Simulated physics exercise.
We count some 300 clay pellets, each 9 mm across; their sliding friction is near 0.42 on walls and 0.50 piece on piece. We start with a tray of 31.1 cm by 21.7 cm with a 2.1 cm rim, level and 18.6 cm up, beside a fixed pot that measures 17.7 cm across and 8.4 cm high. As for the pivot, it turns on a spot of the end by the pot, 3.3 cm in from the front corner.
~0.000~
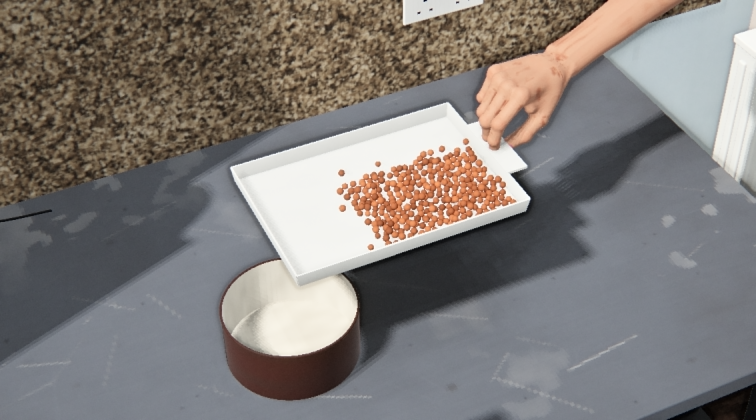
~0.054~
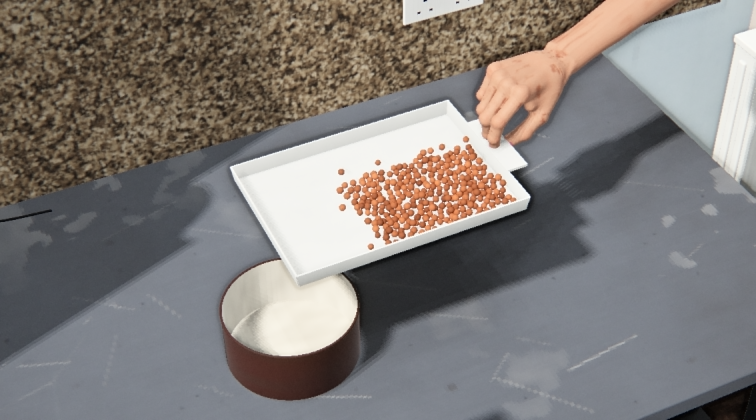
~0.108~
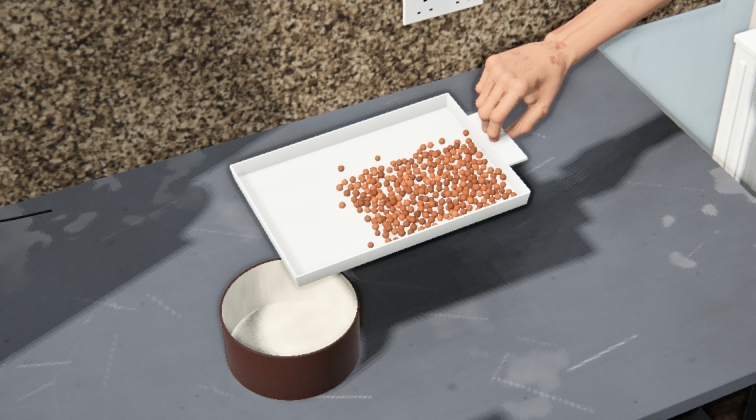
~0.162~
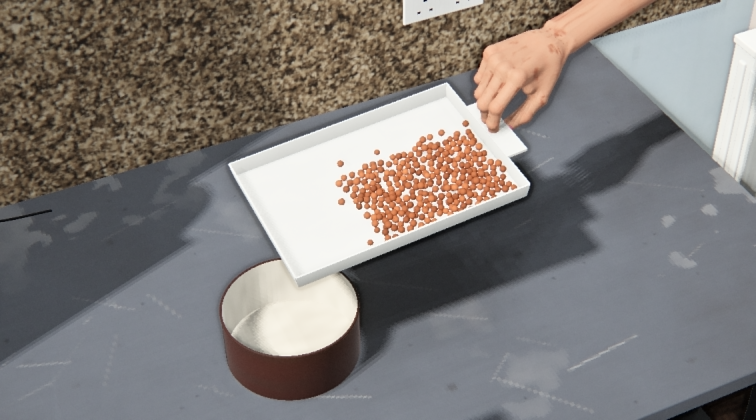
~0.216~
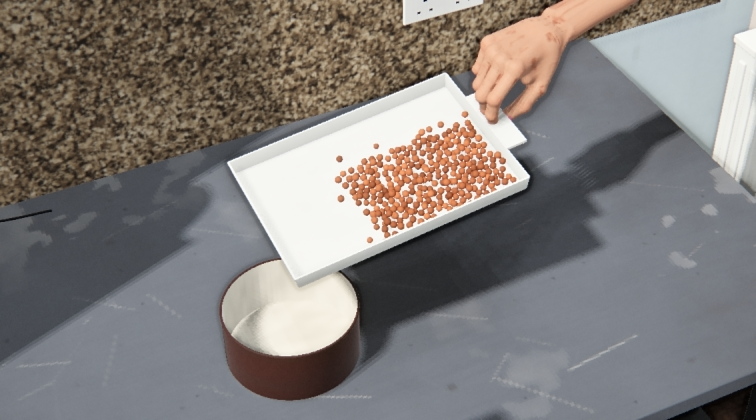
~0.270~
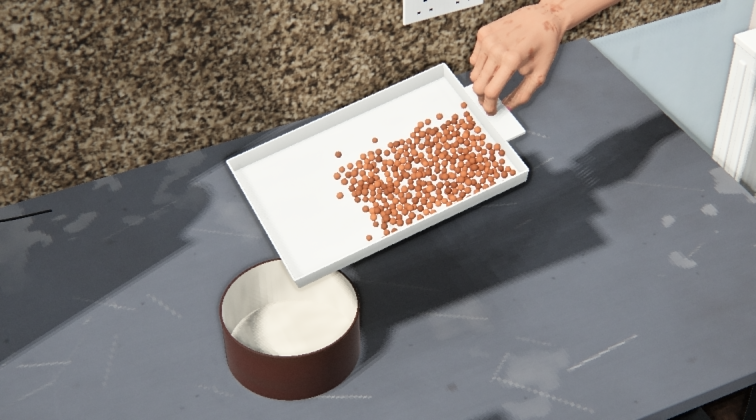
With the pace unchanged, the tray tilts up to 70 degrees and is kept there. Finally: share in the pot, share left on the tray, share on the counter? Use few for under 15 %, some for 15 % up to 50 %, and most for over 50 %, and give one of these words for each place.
Pot: Few, tray: Most, counter: Few.
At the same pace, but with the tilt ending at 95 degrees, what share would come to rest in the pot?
It would be near 30 per cent.
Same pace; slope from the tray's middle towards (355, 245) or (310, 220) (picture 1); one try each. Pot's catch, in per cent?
That would be close to 0 per cent and then close to 10 per cent.
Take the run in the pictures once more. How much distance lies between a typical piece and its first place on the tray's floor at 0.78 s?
Around 9 centimetres.
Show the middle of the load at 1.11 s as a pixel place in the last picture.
The load's centre is near (305, 227) at that time.
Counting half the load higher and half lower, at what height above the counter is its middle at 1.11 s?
About 24 centimetres.
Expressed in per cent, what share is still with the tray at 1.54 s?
Roughly 90 per cent.
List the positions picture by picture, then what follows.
Tray tilt 0 degrees, front corners at (298, 274) and (527, 198); middle of the pieces at (431, 194); pot at (290, 305), in the first frame.
Tray tilt 1 degrees, front corners at (298, 274) and (527, 196); middle of the pieces at (431, 192), in the second frame.
Tray tilt 3 degrees, front corners at (298, 275) and (527, 191); middle of the pieces at (431, 188), in the third frame.
Tray tilt 6 degrees, front corners at (297, 275) and (526, 183), lowest corner left front; middle of the pieces at (430, 182), in the fourth frame.
Tray tilt 9 degrees, front corners at (296, 276) and (526, 176), lowest corner left front; middle of the pieces at (430, 176), in the fifth frame.
Tray tilt 12 degrees, front corners at (296, 277) and (525, 169), lowest corner left front; middle of the pieces at (429, 171); pot at (290, 305). The tray's pace is about 55 degrees a second, in the sixth frame.
After 0.78 s, tilt 40 degrees; the tray holds 100 %, the pot 0 %.
After 1.11 s, tilt 58 degrees; the tray holds 95 %, the pot 0 %.
After 1.54 s, tilt 70 degrees; the tray holds 90 %, the pot 0 %.
In the end, at 2.2 s, pot 0 %, tray 90 %, counter 5 %.
